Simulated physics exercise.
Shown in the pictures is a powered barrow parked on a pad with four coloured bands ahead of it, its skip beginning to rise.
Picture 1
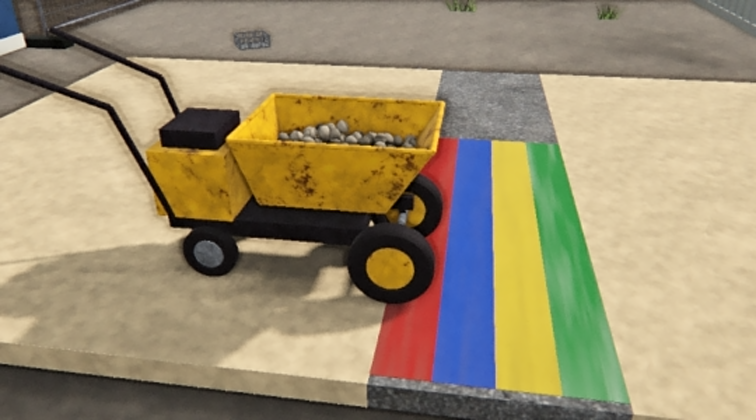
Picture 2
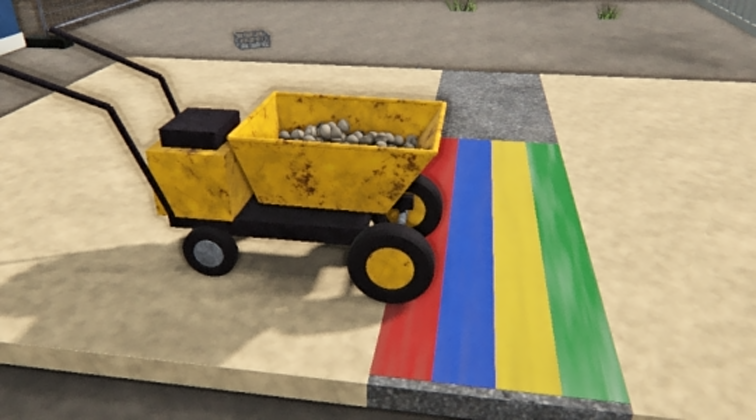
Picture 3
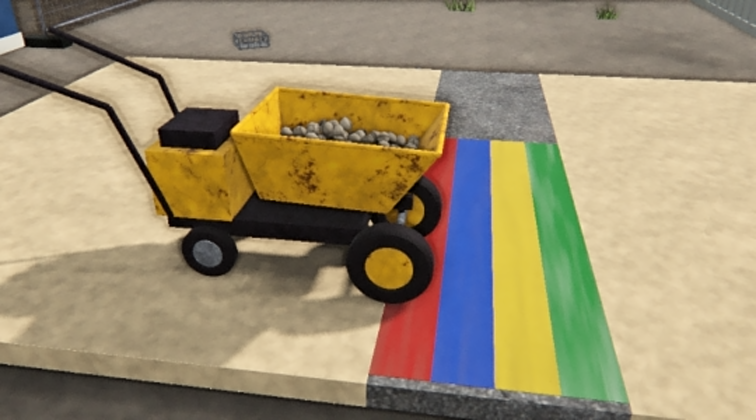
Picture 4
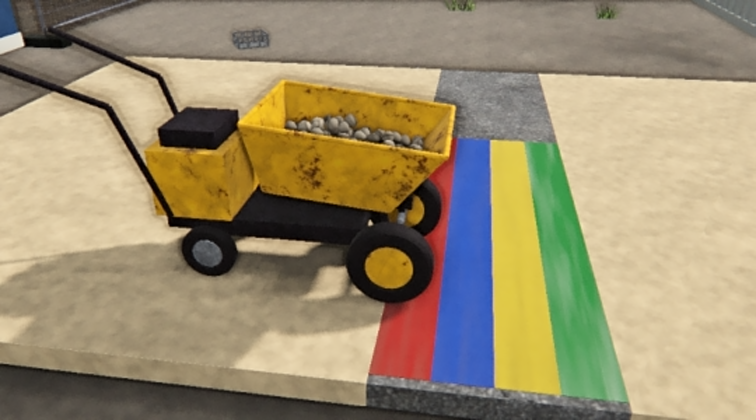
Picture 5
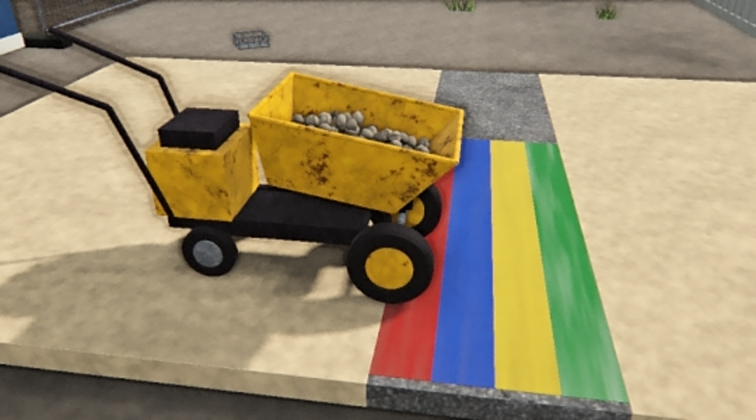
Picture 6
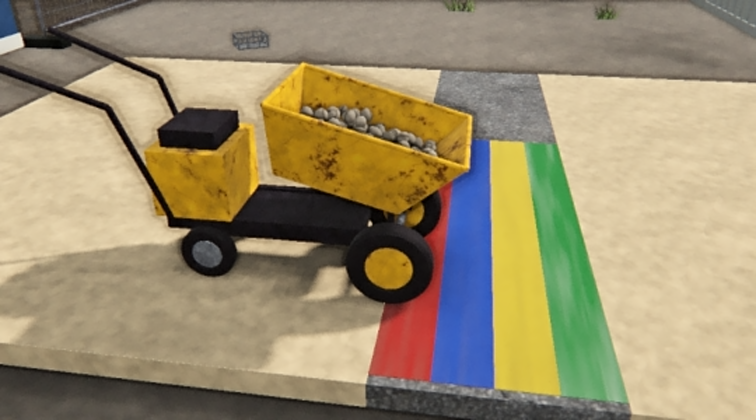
On a sandy pad beside coloured bands, a parked barrow's yellow skip of pebbles tilts forward.
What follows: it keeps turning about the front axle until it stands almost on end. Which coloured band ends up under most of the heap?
The green one.
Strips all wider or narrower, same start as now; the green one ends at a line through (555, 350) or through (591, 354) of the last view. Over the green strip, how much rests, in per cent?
Shares: About 20 per cent; about 40 per cent.
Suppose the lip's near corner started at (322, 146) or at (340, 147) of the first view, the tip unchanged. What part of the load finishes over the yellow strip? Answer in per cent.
The first stop gives 20 per cent; the second gives 30 per cent.
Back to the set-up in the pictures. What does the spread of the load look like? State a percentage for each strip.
Red: About 0; blue: About 0; yellow: About 25; green: About 40.
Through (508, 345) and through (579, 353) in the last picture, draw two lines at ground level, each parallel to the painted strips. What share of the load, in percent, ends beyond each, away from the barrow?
The first comes to 80 %, the second to 40 %.
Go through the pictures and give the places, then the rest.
The first picture shows lip of the skip (433, 153), level; top of the load (334, 147), river pebbles; red strip (408, 331); blue strip (466, 336); yellow strip (525, 342); green strip (585, 348).
The second picture shows lip of the skip (434, 153), level; top of the load (335, 146).
The third picture shows lip of the skip (438, 155), tipped barely; top of the load (324, 149).
The fourth picture shows lip of the skip (446, 158), tipped a little; top of the load (324, 137).
The fifth picture shows lip of the skip (456, 163), tipped a little; top of the load (318, 134).
The sixth picture shows lip of the skip (466, 170), tipped clearly; top of the load (326, 129); red strip (407, 330); blue strip (465, 336); yellow strip (523, 342); green strip (584, 348).
Just after the last frame, skip tipped steeply; every one in the skip.
A moment on, skip tipped right over; almost all in the skip; about a tenth over the yellow strip; just a few over the green strip.
Further on, skip tipped right over; roughly a quarter in the skip; roughly a quarter over the yellow strip; roughly a third over the green strip; roughly a quarter off the paint.
When it is over, skip tipped right over; about a tenth in the skip; not one over the red strip; not one over the blue strip; roughly a quarter over the yellow strip; roughly a third over the green strip; roughly a quarter off the paint.
